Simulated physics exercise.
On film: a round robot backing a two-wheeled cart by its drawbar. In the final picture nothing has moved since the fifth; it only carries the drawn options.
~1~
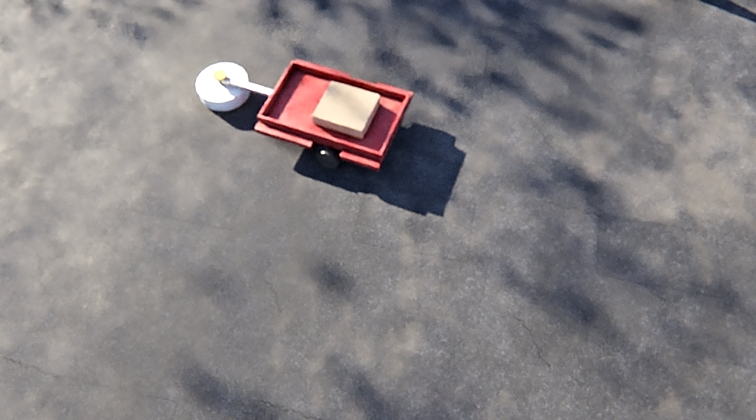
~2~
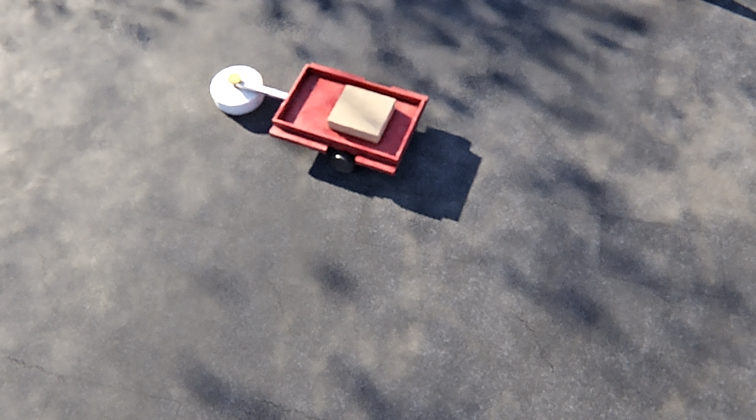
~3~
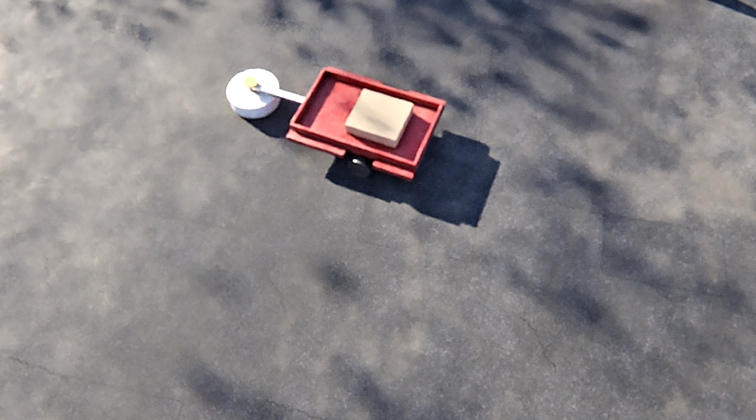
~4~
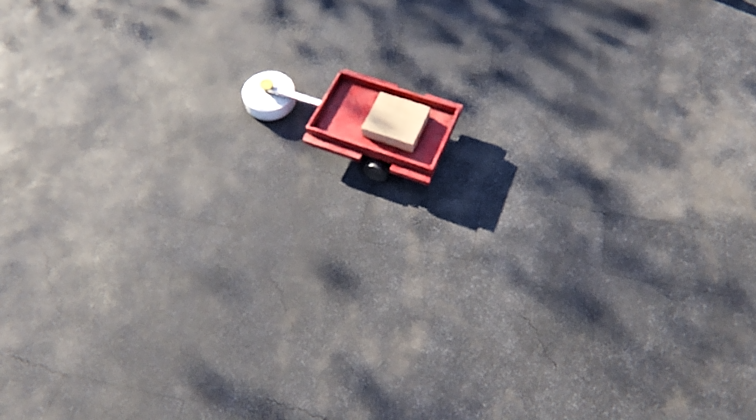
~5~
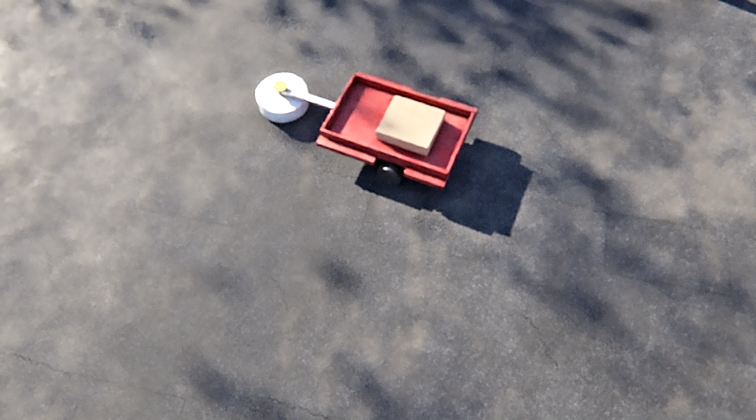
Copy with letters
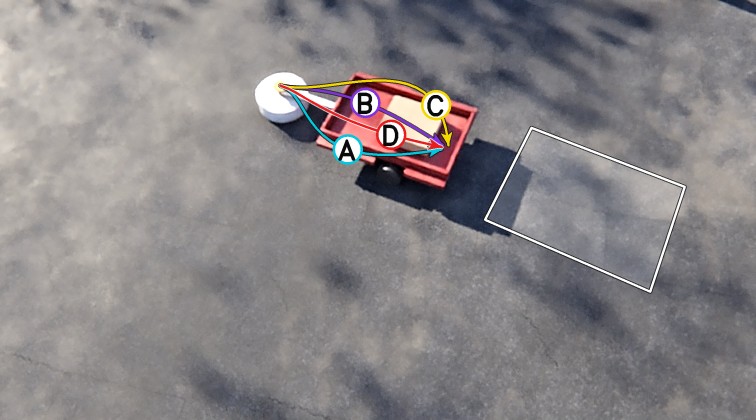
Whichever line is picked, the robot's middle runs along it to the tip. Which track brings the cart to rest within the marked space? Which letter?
Only B brings the cart into the box.
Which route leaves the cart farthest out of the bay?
The widest miss is A.
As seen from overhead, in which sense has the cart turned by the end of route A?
It turns anticlockwise.
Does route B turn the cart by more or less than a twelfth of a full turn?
Less.
On the marked copy, A from (280, 86) via (339, 146) to (442, 149); B from (280, 86) via (365, 103) to (443, 145); C from (280, 86) via (388, 81) to (448, 146); D from (280, 86) via (353, 122) to (442, 147); the bay at (586, 203).
Following B. Soon after the start, robot (345, 105), cart (461, 149).
Later, robot (400, 129), cart (523, 177).
In the end, robot (447, 157), cart (582, 204); the cart stands in the bay.
As for the rest, A leaves the cart at (583, 132), out of the bay; C leaves the cart at (553, 243), out of the bay; D leaves the cart at (590, 169), out of the bay.
